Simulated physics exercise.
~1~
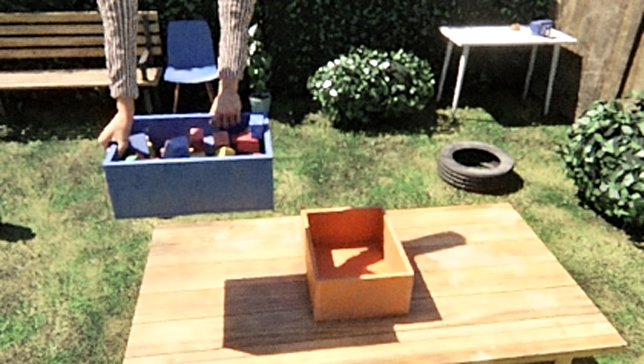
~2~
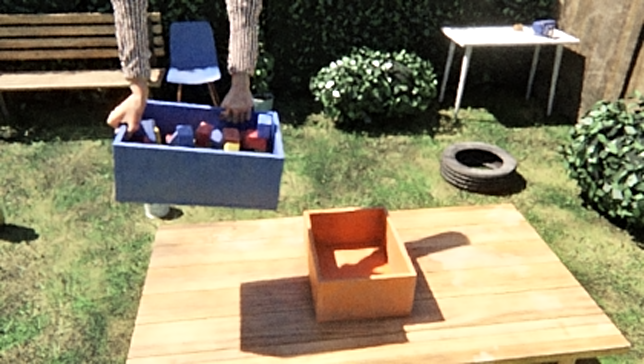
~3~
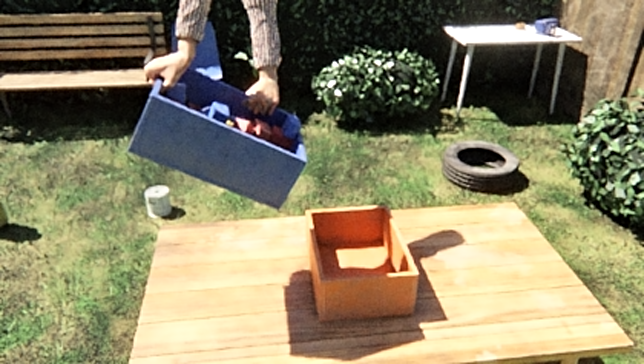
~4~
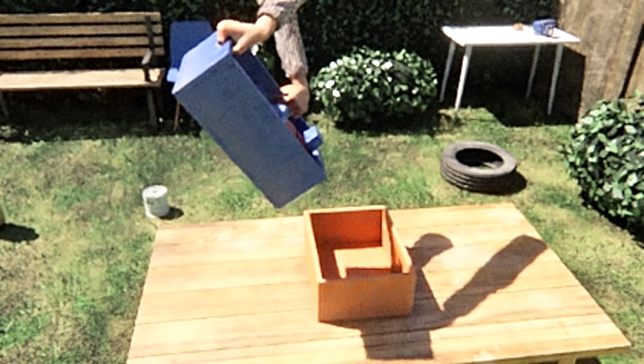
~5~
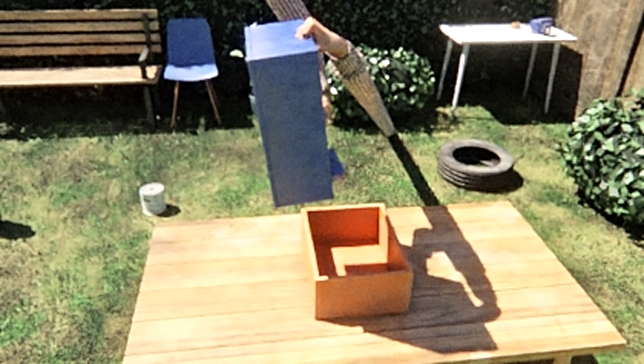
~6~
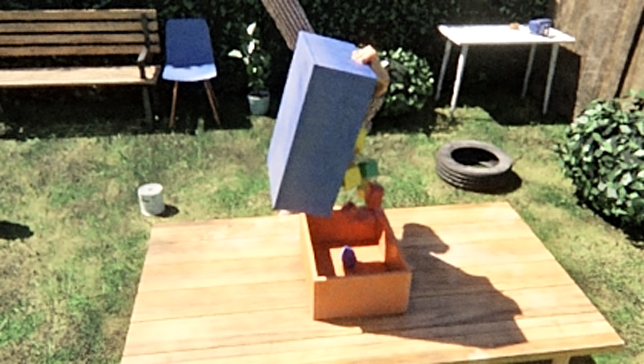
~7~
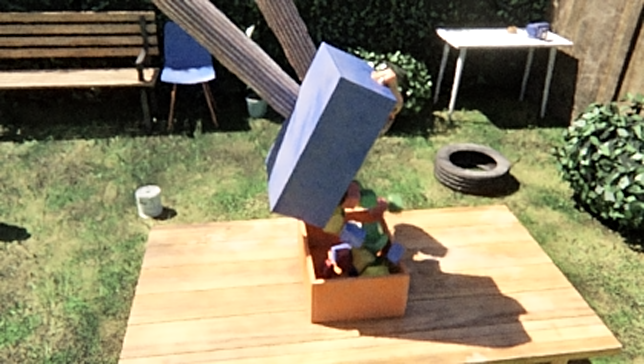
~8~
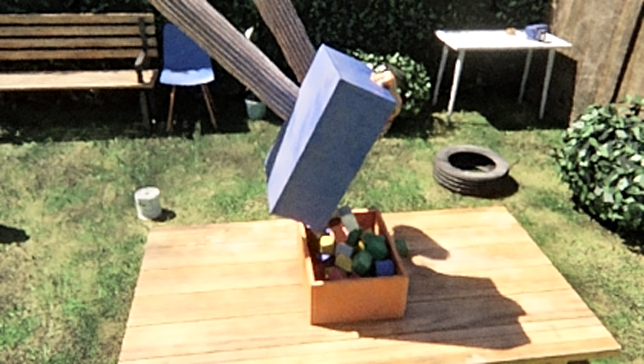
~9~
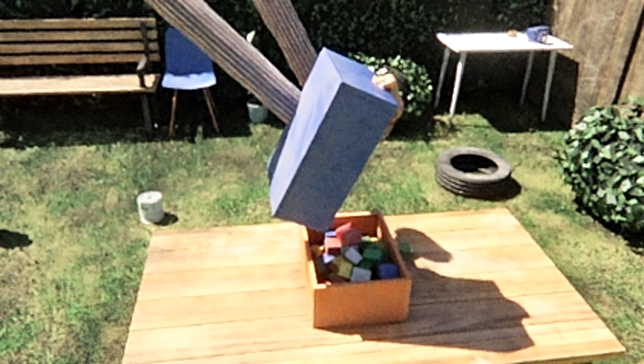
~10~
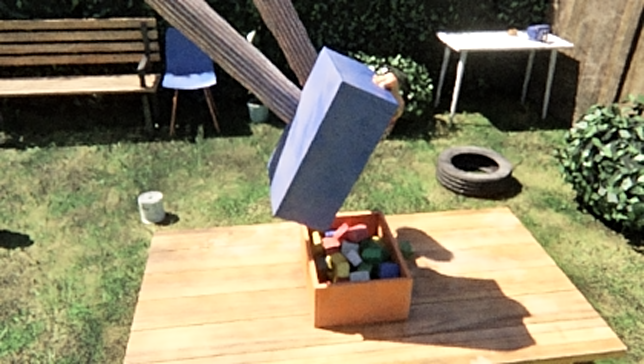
In a sunny backyard with a bench, a blue chair and an old tire on the grass, two hands in knitted sleeves hold a blue crate of colorful blocks beside an empty orange box on a wooden table. The hands lift the crate slightly and carry it right, tipping it as it goes. It swings past upright above the box, and the first blocks drop out. A thick tumble of blocks follows, quickly filling the box. The crate stays tilted upside down while the heap settles, with nearly all the visible blocks resting inside the orange box.
